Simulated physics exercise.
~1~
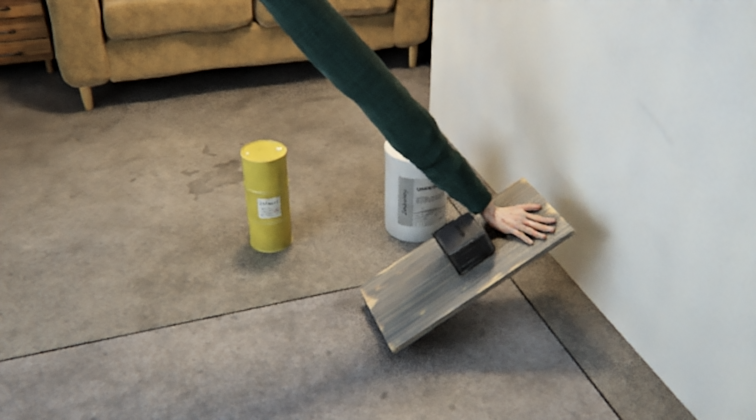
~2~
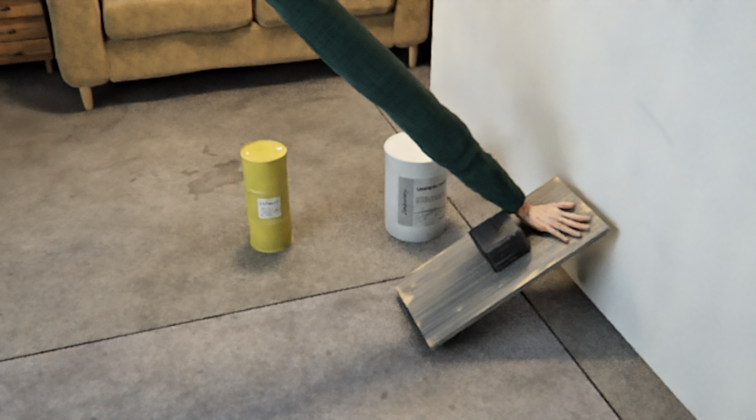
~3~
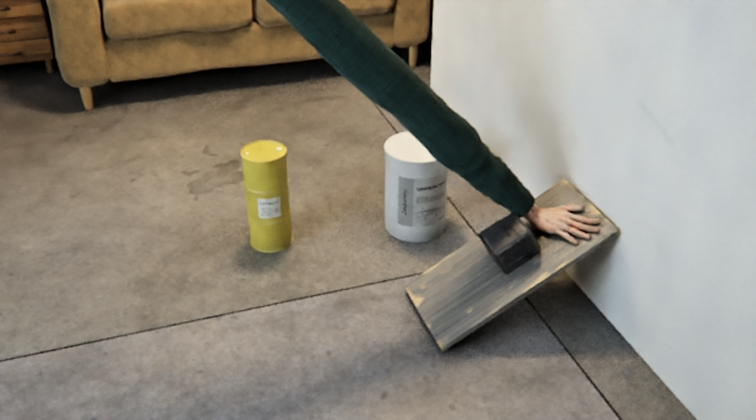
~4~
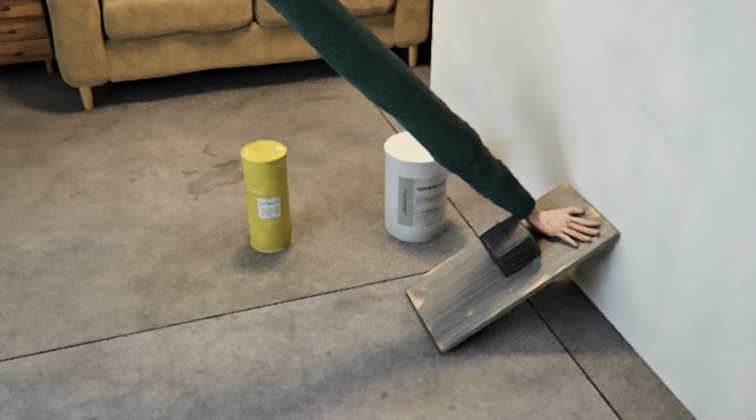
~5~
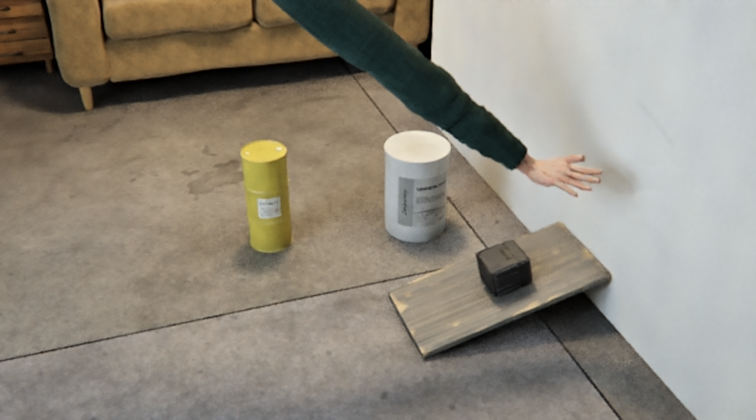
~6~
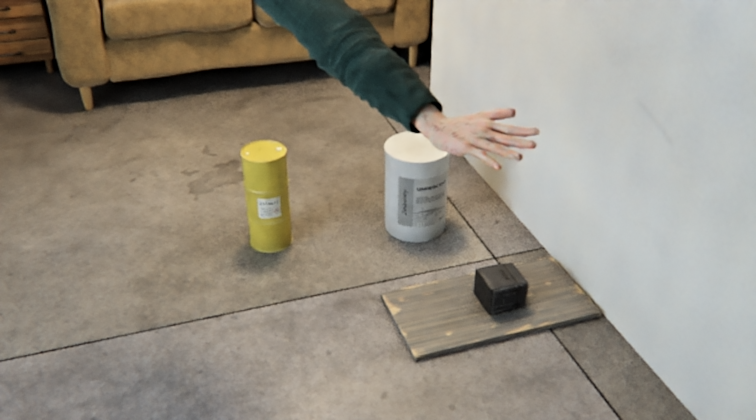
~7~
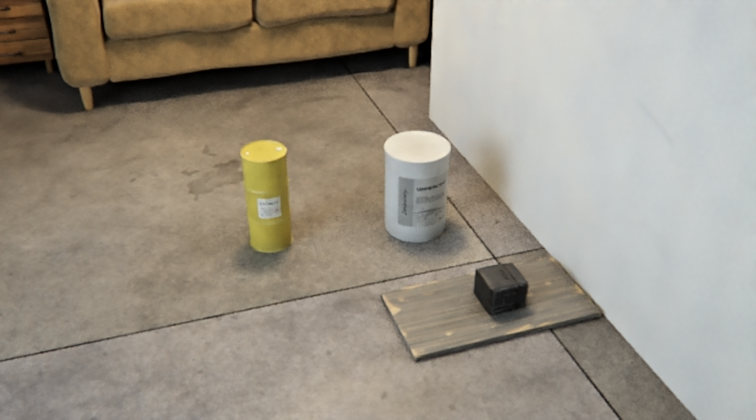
In this clip, a hand moves a grey board carrying a small black block rightward and props it against a white wall, near a yellow canister and white pail. Once released, the board slides down and ends flat on the floor, the block still on top, as the hand withdraws.
